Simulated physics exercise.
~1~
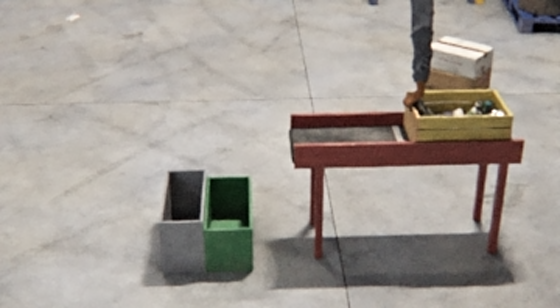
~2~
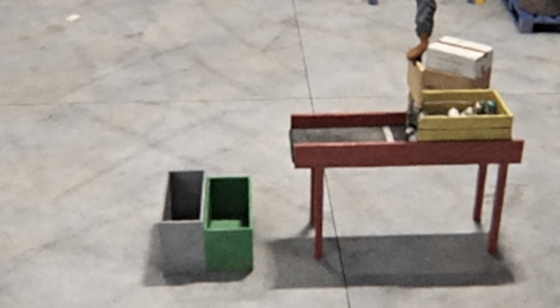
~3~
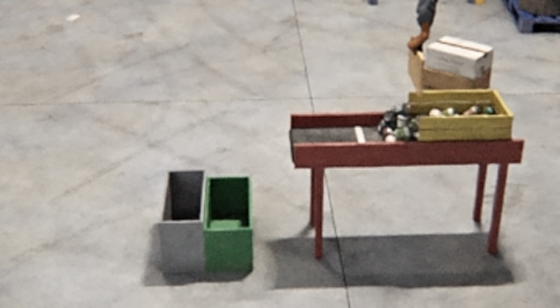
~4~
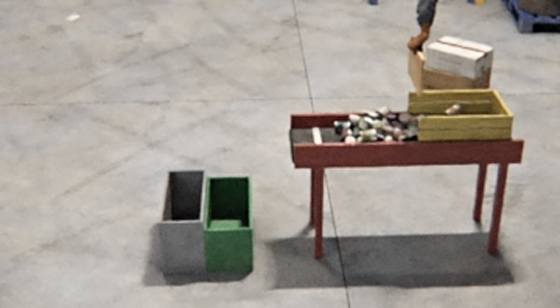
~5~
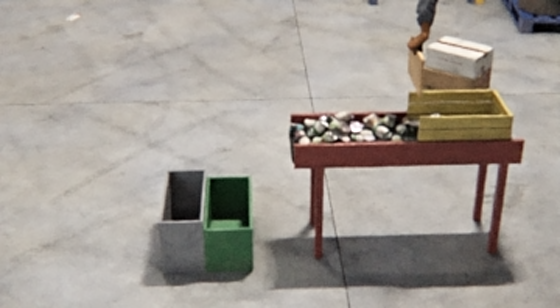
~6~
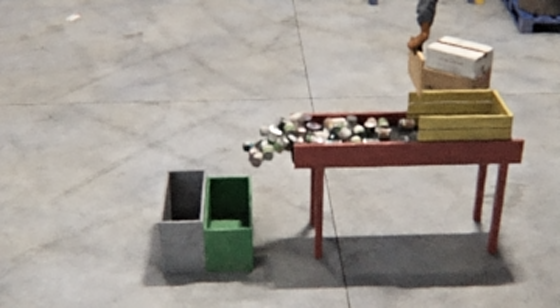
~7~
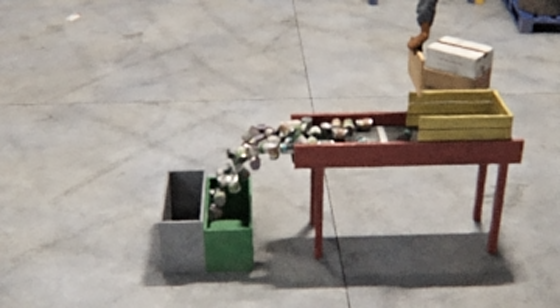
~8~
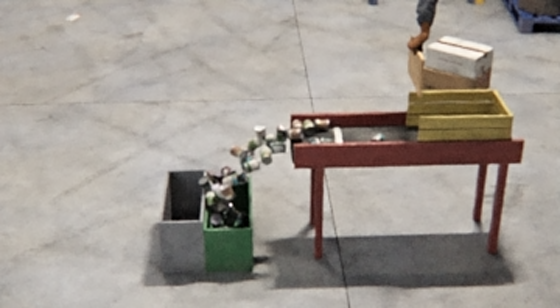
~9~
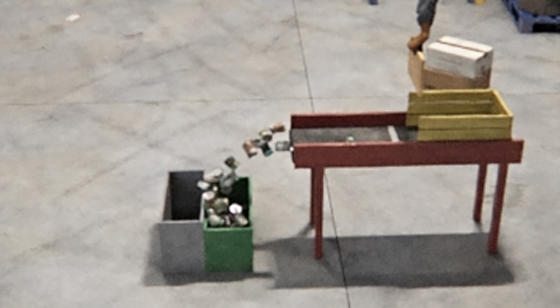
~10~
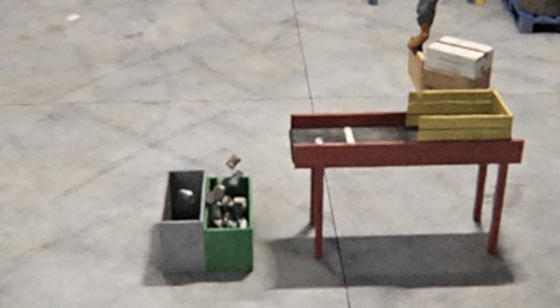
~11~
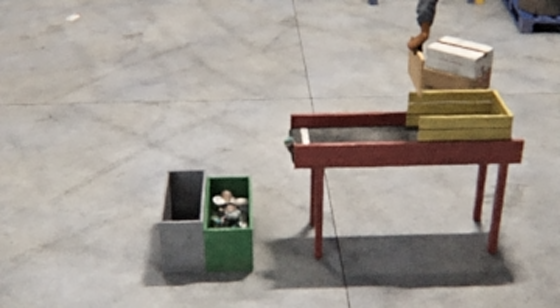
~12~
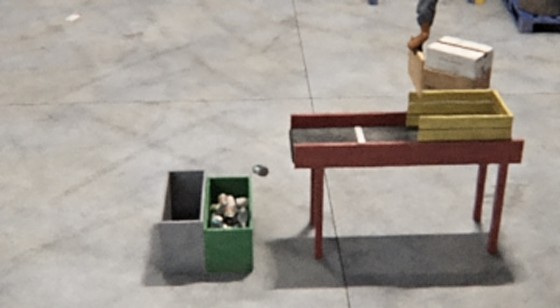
A person's foot rested on boxes behind a red conveyor as small tins slid left out of a yellow pen, spilled off the belt's end and tumbled mostly into the green tote, with one last straggler dropping through the air toward the bins.
